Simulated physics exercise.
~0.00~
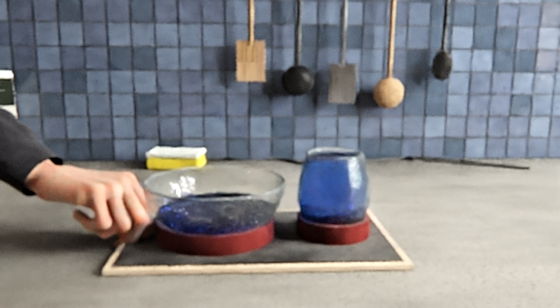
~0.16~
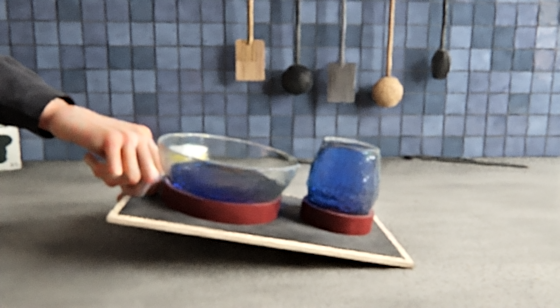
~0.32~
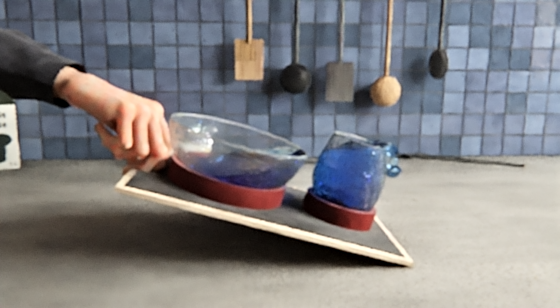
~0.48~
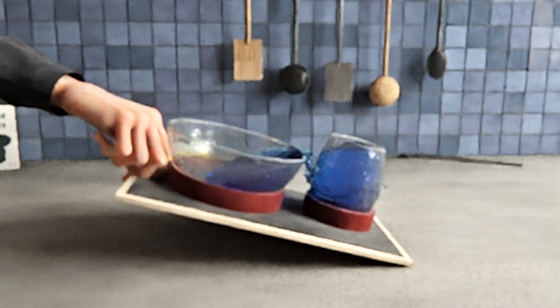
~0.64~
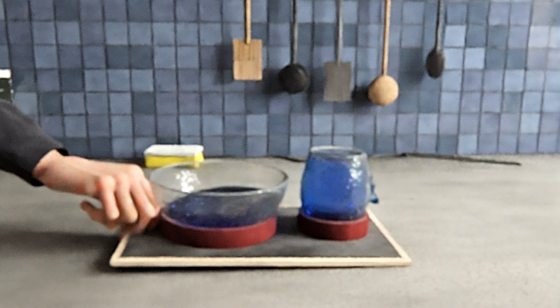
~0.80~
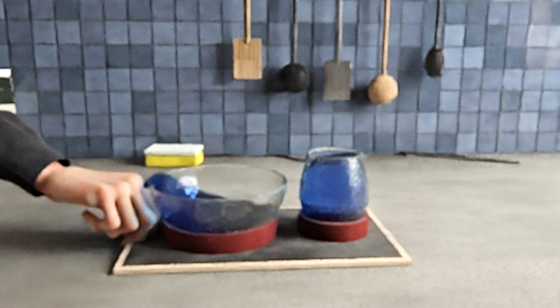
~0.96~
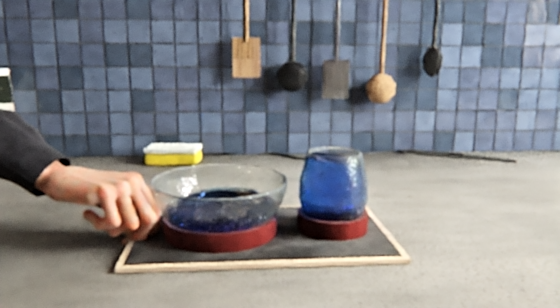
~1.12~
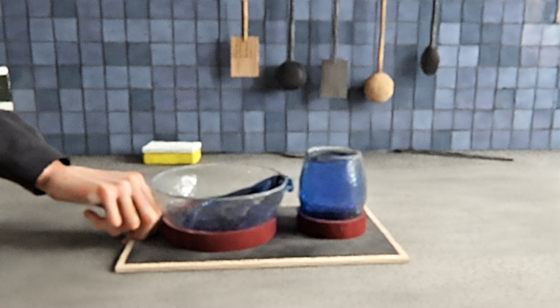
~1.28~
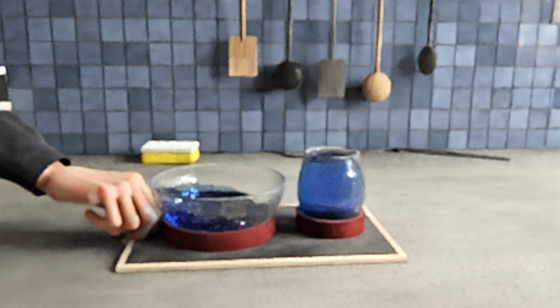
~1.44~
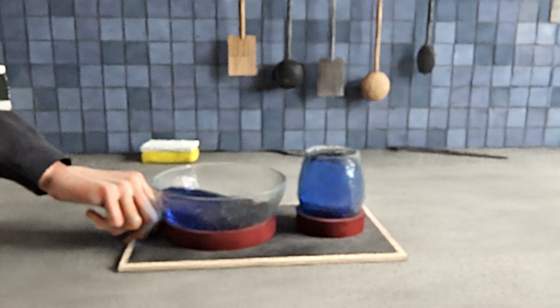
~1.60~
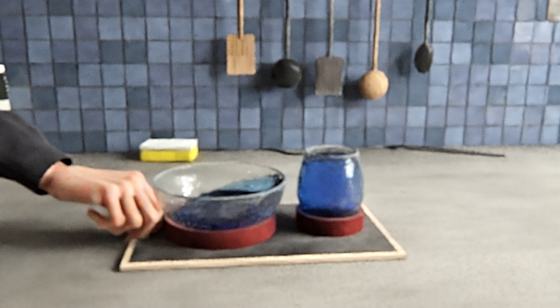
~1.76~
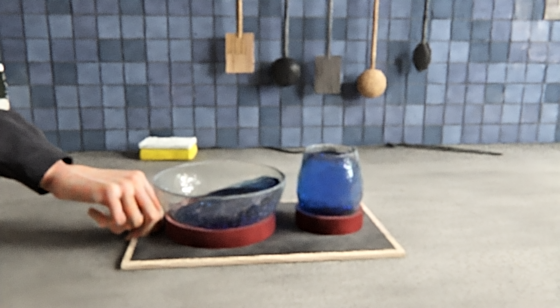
A hand in a dark sleeve grips the left end of a dark, pale-edged tray on a grey counter, seen from the front before a blue tiled wall with hanging utensils. On the tray, a wide clear bowl stands left of a round-bellied glass, both holding blue water in dark red holders, with a yellow sponge behind. The hand raises the left end, and water slops over the glass's right rim. It lowers the tray flat, and the water surges back and rocks in the bowl. Finally both vessels stand upright, the bowl's water still slanted, the hand still holding on.
